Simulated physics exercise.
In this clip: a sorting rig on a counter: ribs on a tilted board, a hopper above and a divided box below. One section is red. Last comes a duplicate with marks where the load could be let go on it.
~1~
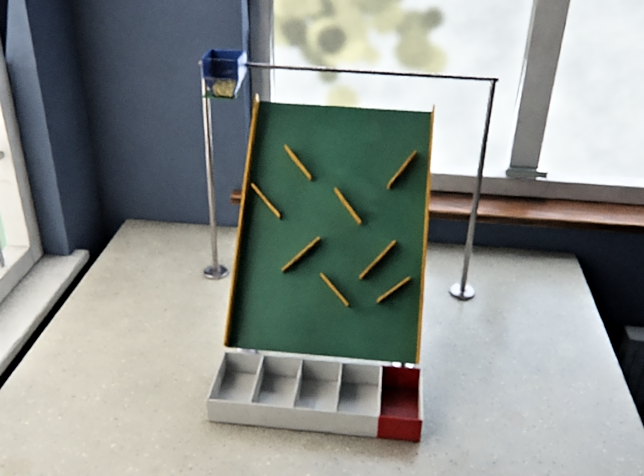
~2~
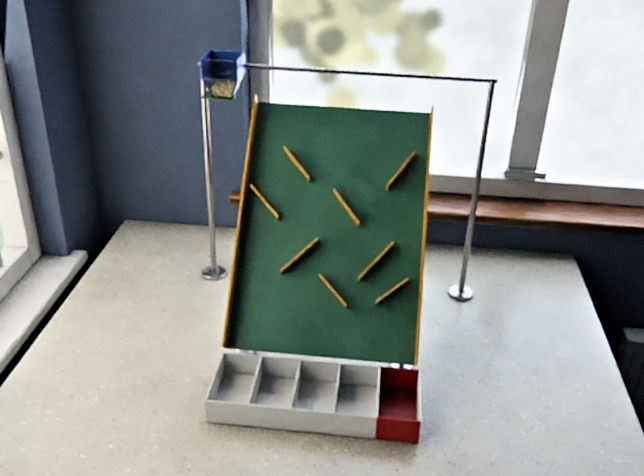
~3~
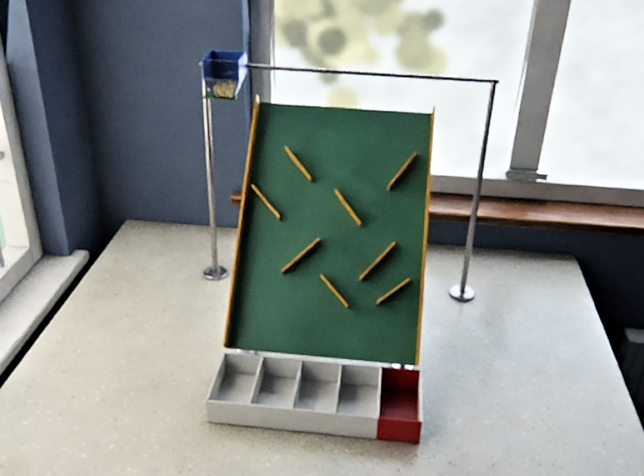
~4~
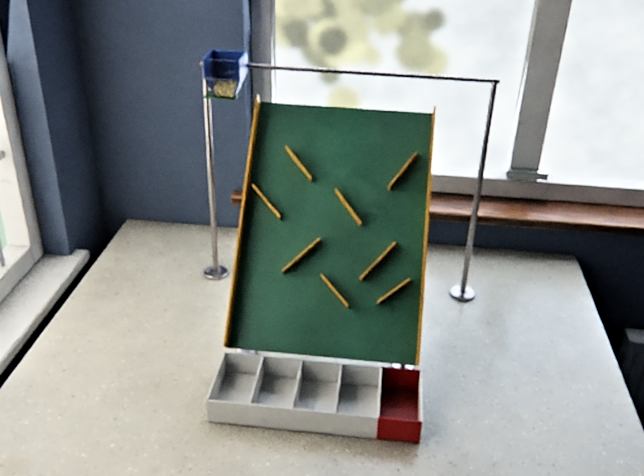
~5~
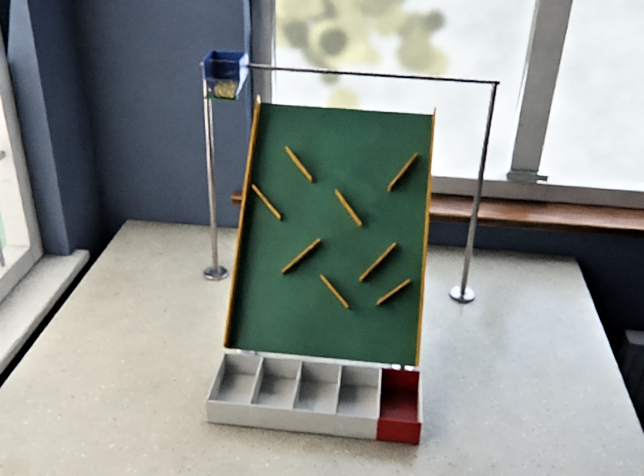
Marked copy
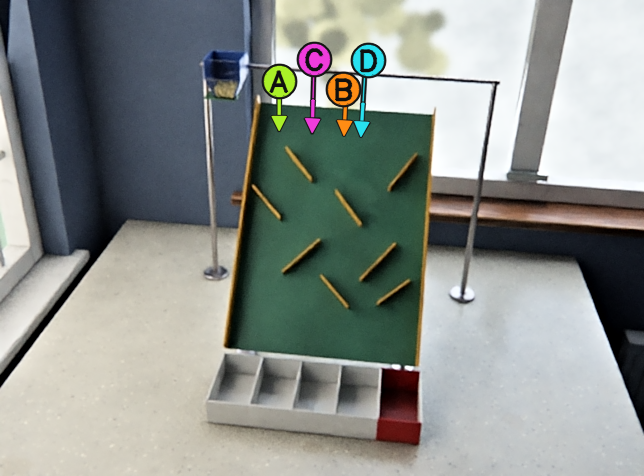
A green tilted board with wooden ribs stands above a divided box, and nothing moves.
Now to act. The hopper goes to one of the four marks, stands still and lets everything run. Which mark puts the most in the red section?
C works best here.
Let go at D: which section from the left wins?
The fourth.
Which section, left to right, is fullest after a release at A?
It is the first one.
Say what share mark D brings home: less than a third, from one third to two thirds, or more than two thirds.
Mark D gives less than a third.
On the marked copy, mark A meets the board at (279, 125); mark B meets the board at (344, 130); mark C meets the board at (312, 127); mark D meets the board at (361, 131).
With A, a stray few in the red section, nearly all in other sections, a stray few held on the board.
With B, a small part in the red section, most in other sections.
With C, about two thirds in the red section, about a quarter in other sections, a stray few outside the box.
With D, a small part in the red section, most in other sections, a stray few outside the box.
